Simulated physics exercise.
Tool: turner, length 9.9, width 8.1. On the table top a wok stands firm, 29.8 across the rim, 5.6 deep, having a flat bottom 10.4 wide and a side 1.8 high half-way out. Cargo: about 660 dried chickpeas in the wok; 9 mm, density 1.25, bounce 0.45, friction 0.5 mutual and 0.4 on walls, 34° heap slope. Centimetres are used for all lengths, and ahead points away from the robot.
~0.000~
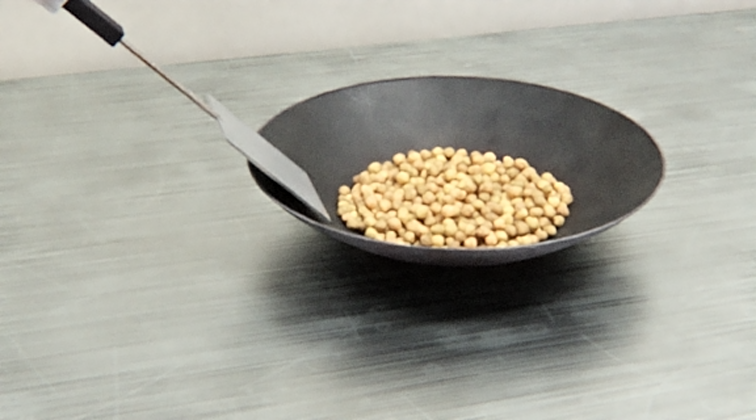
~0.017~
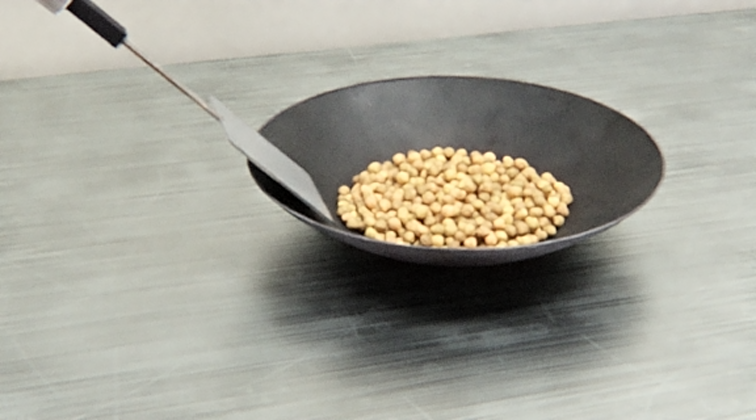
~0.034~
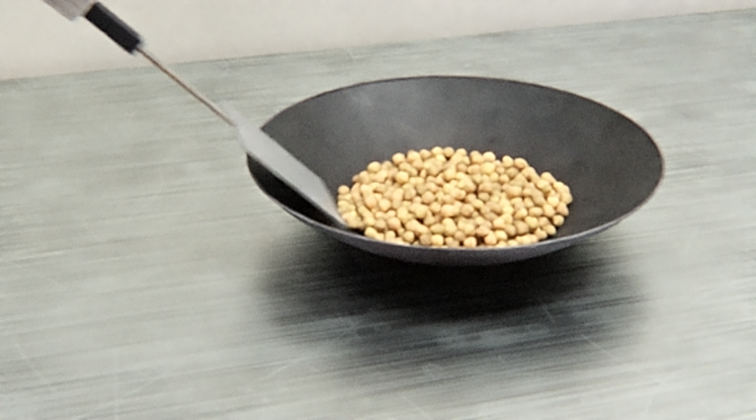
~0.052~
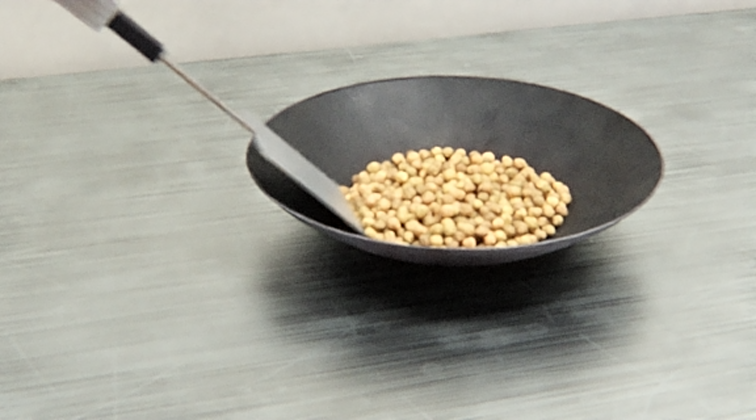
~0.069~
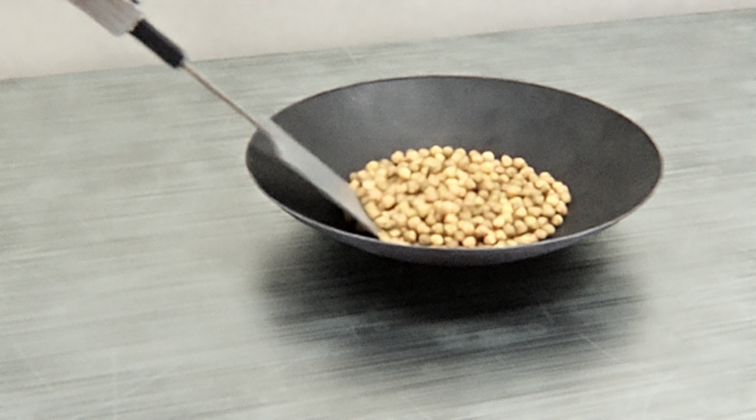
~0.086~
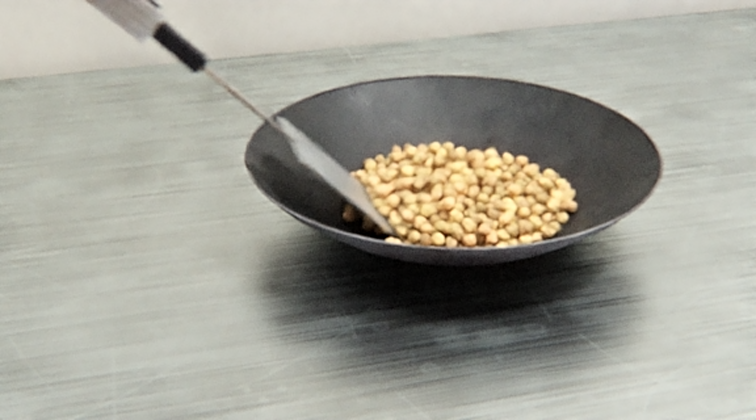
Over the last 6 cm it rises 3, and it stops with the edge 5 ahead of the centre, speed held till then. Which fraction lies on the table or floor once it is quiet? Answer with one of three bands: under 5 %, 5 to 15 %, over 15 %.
Under 5 %.
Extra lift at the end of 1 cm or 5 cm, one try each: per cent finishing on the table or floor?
Estimates, in order: 0 % then 0 %.
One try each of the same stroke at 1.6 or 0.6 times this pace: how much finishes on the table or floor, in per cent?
Roughly 15 % and roughly 0 %.
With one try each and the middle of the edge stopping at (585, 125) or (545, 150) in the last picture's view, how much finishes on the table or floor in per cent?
The two tries give near 25 and near 5 in a hundred.
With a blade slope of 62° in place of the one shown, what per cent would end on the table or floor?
Roughly 0 per cent.
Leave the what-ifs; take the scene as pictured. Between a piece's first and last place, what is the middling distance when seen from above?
Somewhere about 4 centimetres, I'd say.
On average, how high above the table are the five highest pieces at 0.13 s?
Around 4 cm above the table.
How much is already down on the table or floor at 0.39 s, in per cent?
Share at that moment: Roughly 0 %.
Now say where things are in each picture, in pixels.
The first picture shows the turner top edge at (216, 116), sloping 46°; upper third of the load around (452, 192), from x 340 to 565, top at y 155; 657 in the wok.
The second picture shows the turner top edge at (218, 117), sloping 46°; upper third of the load around (452, 192), from x 340 to 565, top at y 155.
The third picture shows the turner top edge at (233, 123), sloping 46°; upper third of the load around (452, 192), from x 340 to 565, top at y 155.
The fourth picture shows the turner top edge at (253, 131), sloping 46°; upper third of the load around (451, 192), from x 345 to 565, top at y 155.
The fifth picture shows the turner top edge at (272, 136), sloping 46°; upper third of the load around (451, 190), from x 345 to 565, top at y 155.
The sixth picture shows the turner top edge at (291, 139), sloping 46°; upper third of the load around (456, 190), from x 350 to 570, top at y 150; 657 in the wok.
After 0.13 s, sloping 46°, highest piece 4 above the table; 657 in the wok.
After 0.17 s, sloping 46°, highest piece 5 above the table; 657 in the wok.
After 0.39 s, sloping 46°, highest piece 6 above the table; 657 in the wok.
After 1.44 s, sloping 46°, highest piece 6 above the table; 657 in the wok.
In the end, 657 in the wok. That is 0 % on the table or floor.
